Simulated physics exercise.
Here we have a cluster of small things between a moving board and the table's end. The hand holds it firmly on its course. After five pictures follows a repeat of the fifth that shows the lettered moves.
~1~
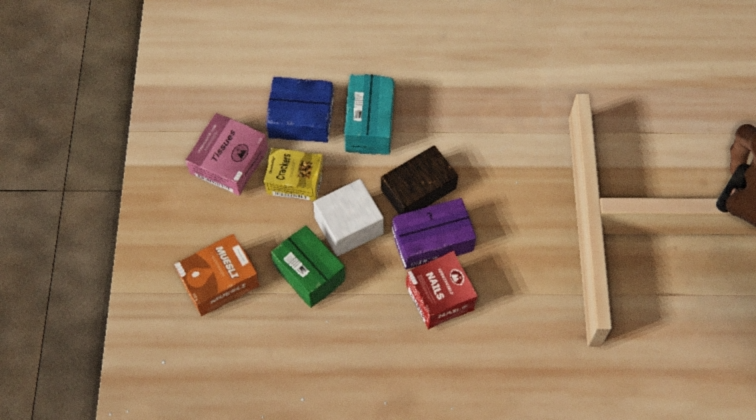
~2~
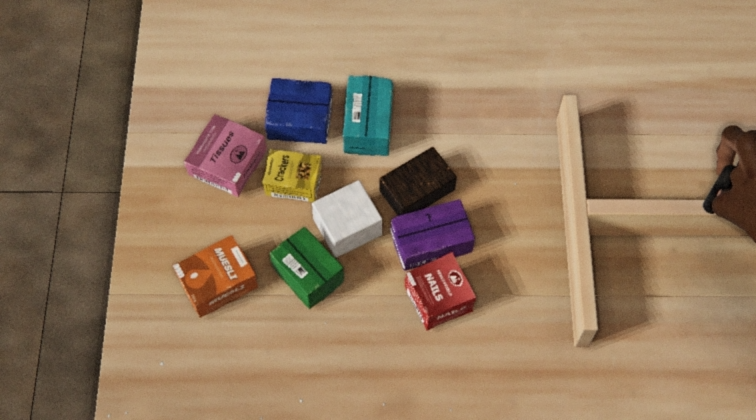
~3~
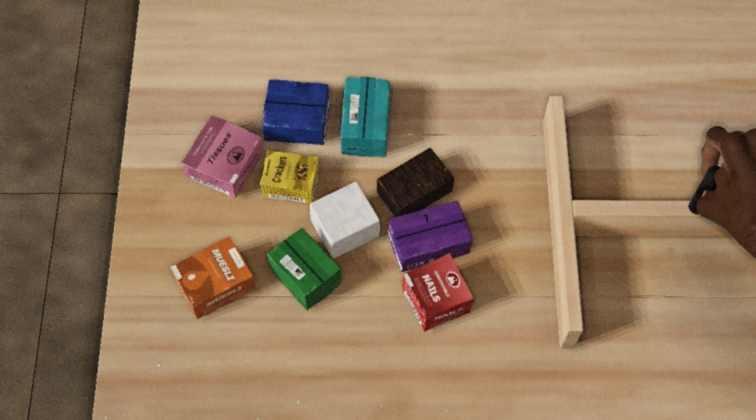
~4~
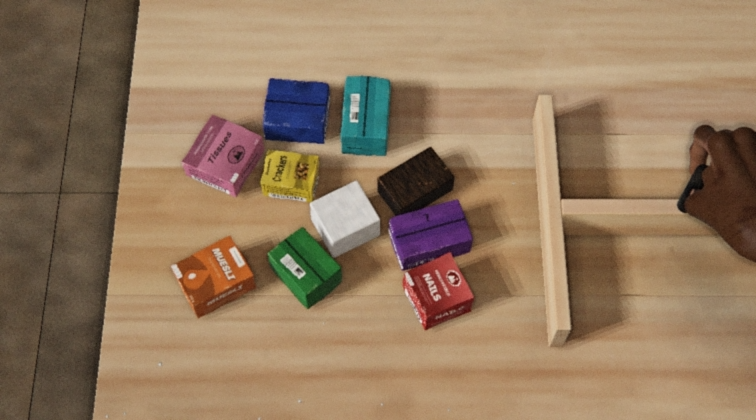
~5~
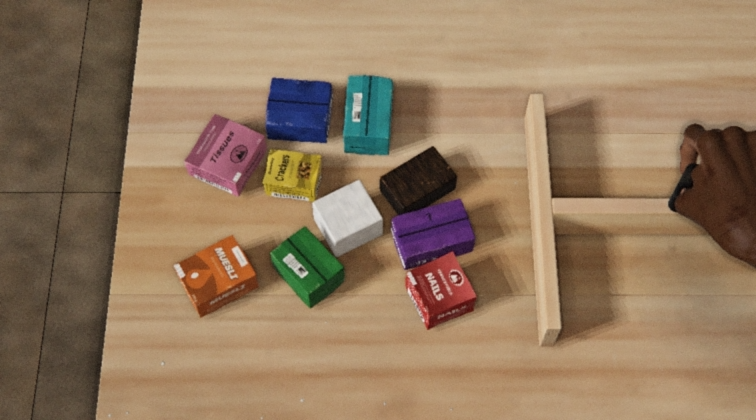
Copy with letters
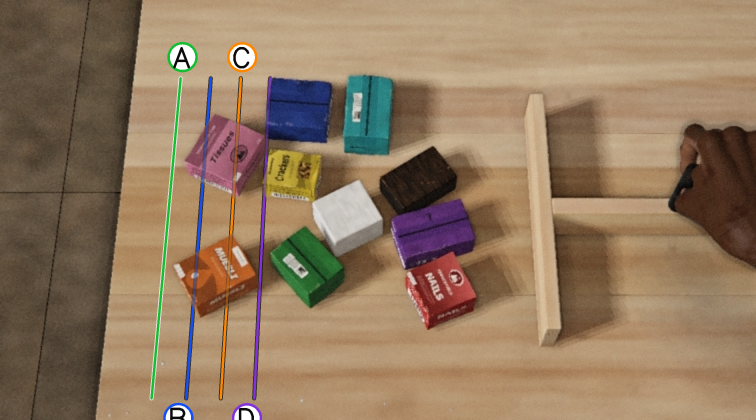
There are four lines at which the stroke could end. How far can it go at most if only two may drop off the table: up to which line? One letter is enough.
Up to line C.
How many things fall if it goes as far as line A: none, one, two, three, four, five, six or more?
Six or more.
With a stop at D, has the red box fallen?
By then, no.
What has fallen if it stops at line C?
It is the pink box.
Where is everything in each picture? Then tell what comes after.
Red box (441, 290); turquoise box (370, 114); yellow packet (294, 175), in the first frame.
Board (580, 206); orange packet (216, 277), in the second frame.
Board (565, 207); purple box (430, 237), in the third frame.
Board (554, 206); green box (305, 268), in the fourth frame.
Board (545, 205); white block (348, 219); red box (441, 291); turquoise box (369, 115), in the fifth frame.
On the copy, A at (167, 227); B at (199, 227); C at (232, 227); D at (263, 227).
On C. First, board (432, 205); red box (398, 283); white block (324, 211).
Then, board (319, 205); pink box (168, 150); orange packet (166, 294).
Finally, board (233, 205); pink box over the edge; orange packet (113, 324); one fallen.
By contrast, A drops six; B drops five; D is within the limit but short.
